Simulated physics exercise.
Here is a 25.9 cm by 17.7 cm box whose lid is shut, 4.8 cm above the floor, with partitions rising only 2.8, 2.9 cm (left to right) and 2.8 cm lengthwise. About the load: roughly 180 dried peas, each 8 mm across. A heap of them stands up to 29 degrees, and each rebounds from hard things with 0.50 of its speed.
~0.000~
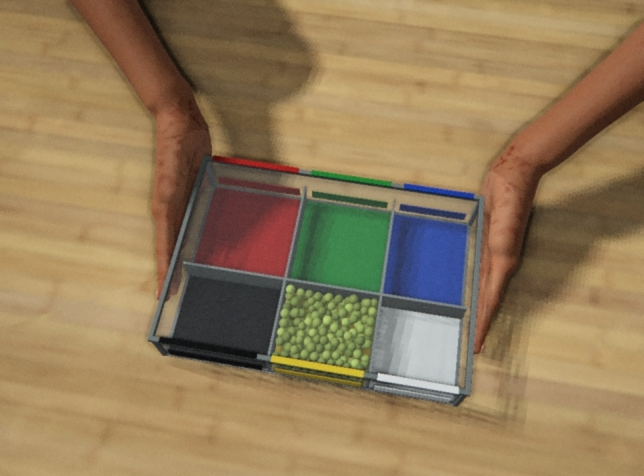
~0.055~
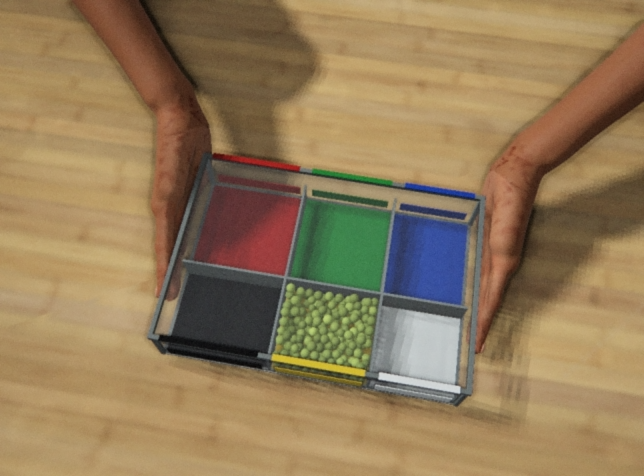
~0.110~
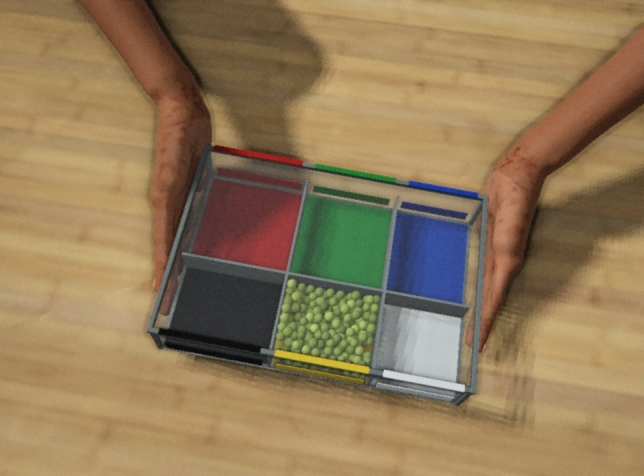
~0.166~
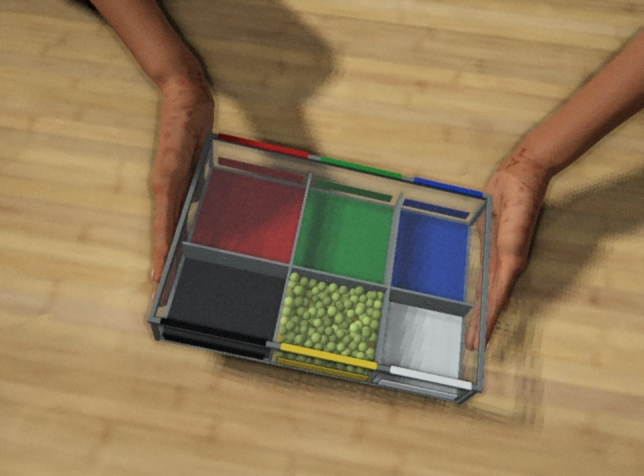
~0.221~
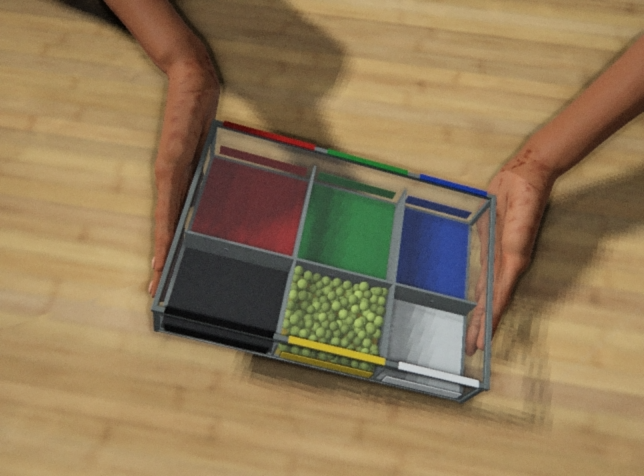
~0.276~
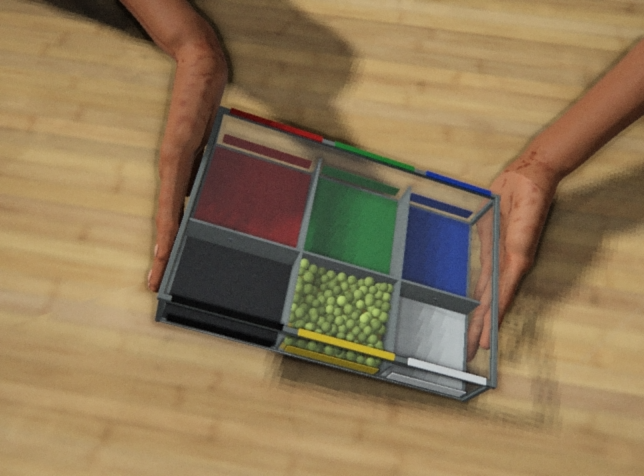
Clear divided box with green peas in the yellow-marked section turning slightly clockwise and tilting between two hands above a wooden surface.
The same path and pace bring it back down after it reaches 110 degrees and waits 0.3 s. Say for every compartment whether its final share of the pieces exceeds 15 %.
Red compartment: Does not exceed, blue compartment: Exceeds, green compartment: Does not exceed, yellow compartment: Does not exceed, white compartment: Exceeds, black compartment: Does not exceed.
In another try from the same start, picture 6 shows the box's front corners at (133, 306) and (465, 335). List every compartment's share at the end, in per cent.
Each compartment ends with this per cent: Red 100, blue 0, green 0, yellow 0, white 0 and black 0.
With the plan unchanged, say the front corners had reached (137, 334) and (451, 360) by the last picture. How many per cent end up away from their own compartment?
Then roughly 100 per cent.
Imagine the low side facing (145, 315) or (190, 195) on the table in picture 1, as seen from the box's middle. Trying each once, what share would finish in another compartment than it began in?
Around 90 % for the first direction, around 100 % for the second.
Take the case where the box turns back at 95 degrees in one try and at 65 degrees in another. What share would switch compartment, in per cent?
85 % and 15 %.
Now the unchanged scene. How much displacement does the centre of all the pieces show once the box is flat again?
I'd say close to 11.5 cm in total.
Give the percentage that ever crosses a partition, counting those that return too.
I'd say near 100 percent of them.
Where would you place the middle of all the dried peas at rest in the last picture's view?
Est. centre at rest: (445, 283) px.
After 1.67 s, tilt 110 degrees; blue 50 %, yellow 10 %, white 40 %.
After 2.61 s, tilt 55 degrees; blue 70 %, white 30 %.
Then, at 3.53 s, tilt 0 degrees; blue 70 %, white 30 %.
At rest (4.4 s), red 0 %, blue 70 %, green 0 %, yellow 0 %, white 30 %, black 0 %.
